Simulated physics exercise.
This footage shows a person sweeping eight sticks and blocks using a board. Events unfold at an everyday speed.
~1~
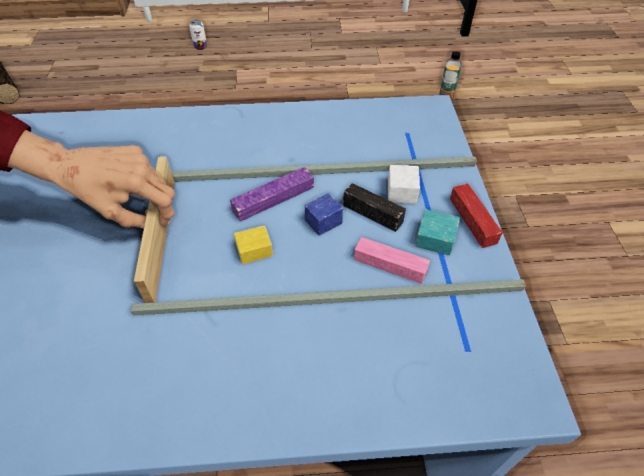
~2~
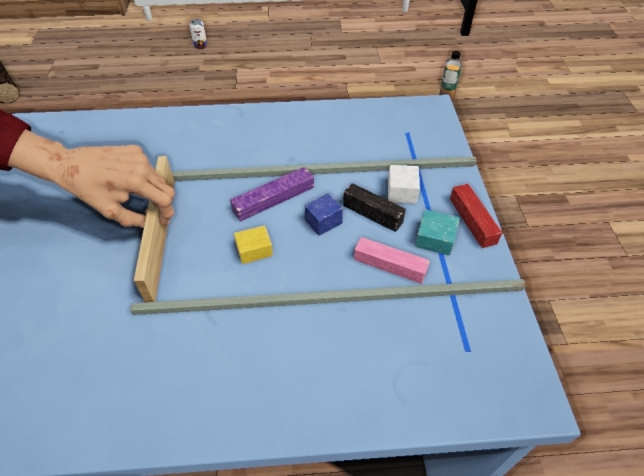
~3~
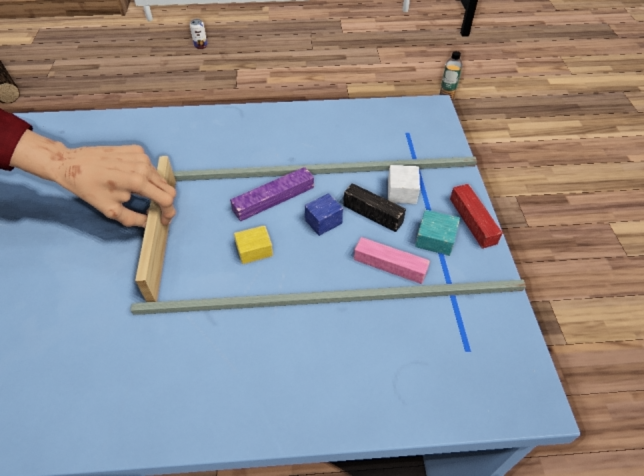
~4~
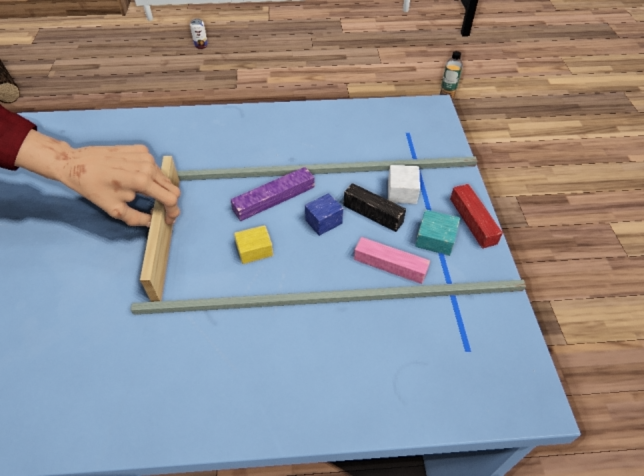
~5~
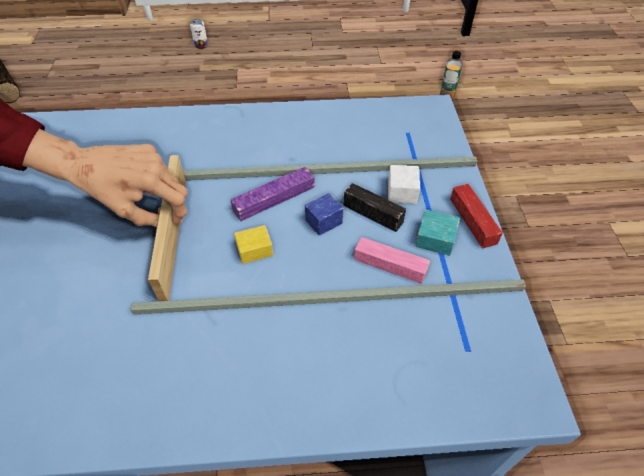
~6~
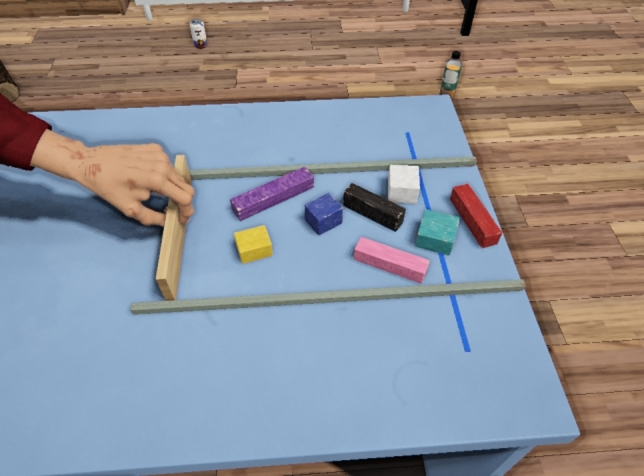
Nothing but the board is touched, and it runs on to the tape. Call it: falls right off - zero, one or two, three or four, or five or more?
Call: One or two.
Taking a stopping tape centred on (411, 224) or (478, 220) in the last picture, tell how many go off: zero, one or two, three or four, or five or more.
One to two, then more than four.
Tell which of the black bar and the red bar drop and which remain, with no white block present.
As for the black bar, it is left in place; as for the red bar, it topples off.
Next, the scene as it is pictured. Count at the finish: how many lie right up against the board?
The count comes out at 3.
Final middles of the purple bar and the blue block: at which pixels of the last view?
Positions - first (463, 181), then (448, 215).
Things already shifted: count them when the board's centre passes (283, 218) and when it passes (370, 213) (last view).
Respectively 2 and 7.
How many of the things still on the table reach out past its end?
The figure is 4.
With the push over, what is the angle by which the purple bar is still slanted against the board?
The angle is about 55 degrees.
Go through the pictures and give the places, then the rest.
In the first frame, red bar (475, 215); turquoise block (437, 232); white block (403, 184); board (157, 226); tape (432, 223).
In the second frame, turquoise block (437, 232); blue block (324, 214).
In the third frame, white block (403, 184); black bar (374, 207).
In the fourth frame, red bar (475, 215); board (163, 224).
In the fifth frame, turquoise block (437, 232); yellow block (254, 244).
In the sixth frame, red bar (475, 215); turquoise block (437, 232); white block (403, 184); board (176, 224); tape (432, 223).
Soon after, none off yet; red bar at rest near (475, 215); turquoise block at rest near (437, 232); white block at rest near (403, 184).
Then, none off yet; red bar at rest near (475, 215); turquoise block at rest near (437, 232); white block moved a little near (414, 186).
Further on, none off yet; red bar moved a little near (487, 214); turquoise block moved about its own width near (466, 234); white block moved about its own width near (451, 192).
At rest, the number that fall off is one or two; fallen, red bar.
